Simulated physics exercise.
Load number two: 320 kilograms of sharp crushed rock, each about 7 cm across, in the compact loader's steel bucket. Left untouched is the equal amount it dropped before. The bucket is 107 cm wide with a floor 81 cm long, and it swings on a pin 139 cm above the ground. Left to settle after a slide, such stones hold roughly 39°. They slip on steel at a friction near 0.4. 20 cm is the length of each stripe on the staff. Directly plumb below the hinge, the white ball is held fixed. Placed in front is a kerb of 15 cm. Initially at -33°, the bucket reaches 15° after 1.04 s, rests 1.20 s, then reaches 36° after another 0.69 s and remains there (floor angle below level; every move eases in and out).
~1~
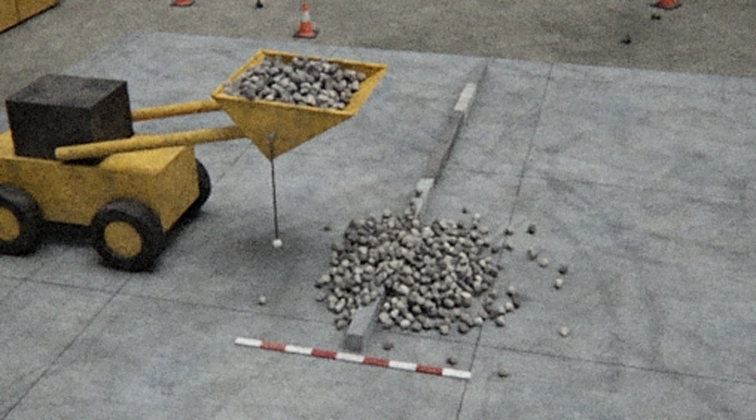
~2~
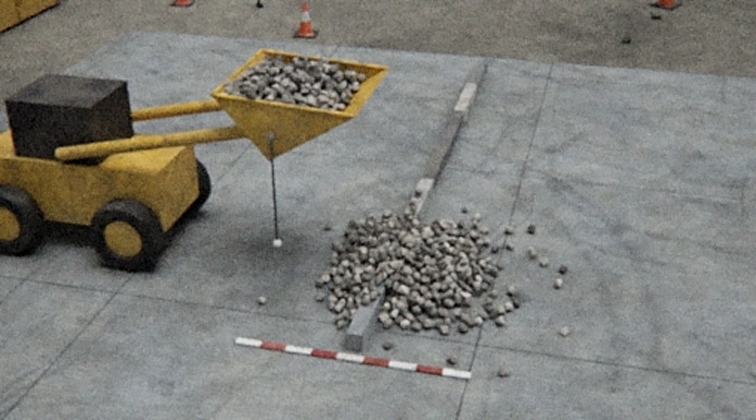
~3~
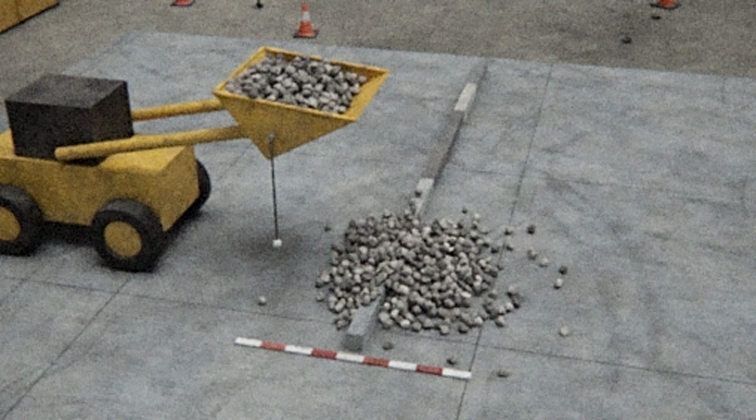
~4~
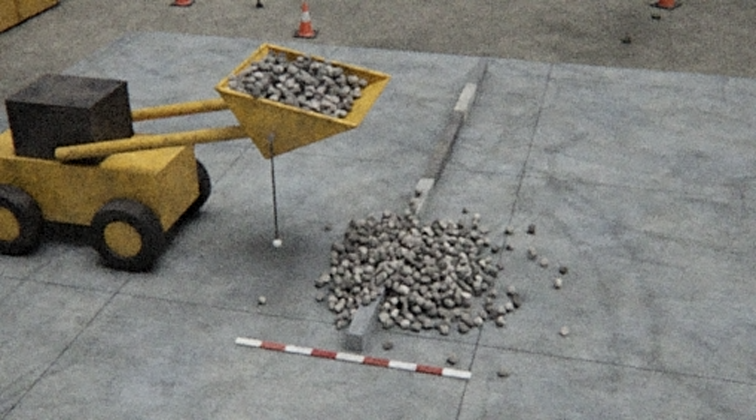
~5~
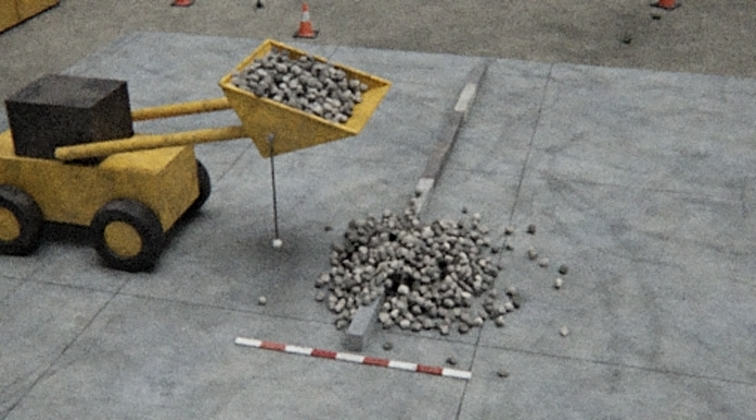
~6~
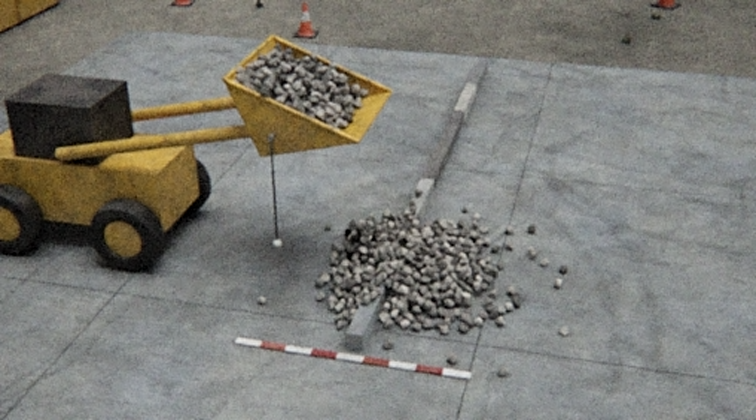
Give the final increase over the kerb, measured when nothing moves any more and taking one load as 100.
Close to 45 parts in a hundred.
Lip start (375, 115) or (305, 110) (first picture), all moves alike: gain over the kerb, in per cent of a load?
I'd expect near 80 per cent first and near 5 per cent next.
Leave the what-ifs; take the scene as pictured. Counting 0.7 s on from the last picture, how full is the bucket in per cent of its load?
About 100 per cent is held.
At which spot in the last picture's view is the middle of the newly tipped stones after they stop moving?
Around (392, 250) in the last picture.
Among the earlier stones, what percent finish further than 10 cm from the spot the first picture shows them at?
5 %.
Then, 0.3 s after the last picture the floor is at 8°; in per cent of one load, 100 in the bucket, 37 on this side of the kerb, 64 over the kerb; the foremost stones are at (540, 288).
Then, 0.7 s after the last picture the floor is at 15°; in per cent of one load, 98 in the bucket, 38 on this side of the kerb, 64 over the kerb; the foremost stones are at (540, 288).
Then, 2.9 s after the last picture the floor is at 36°; in per cent of one load, 11 in the bucket, 101 on this side of the kerb, 88 over the kerb; the foremost stones are at (540, 288).
Then, 5.5 s after the last picture the floor is at 36°; in per cent of one load, 0 in the bucket, 91 on this side of the kerb, 109 over the kerb; the foremost stones are at (540, 288). Net gain over the kerb, 45.
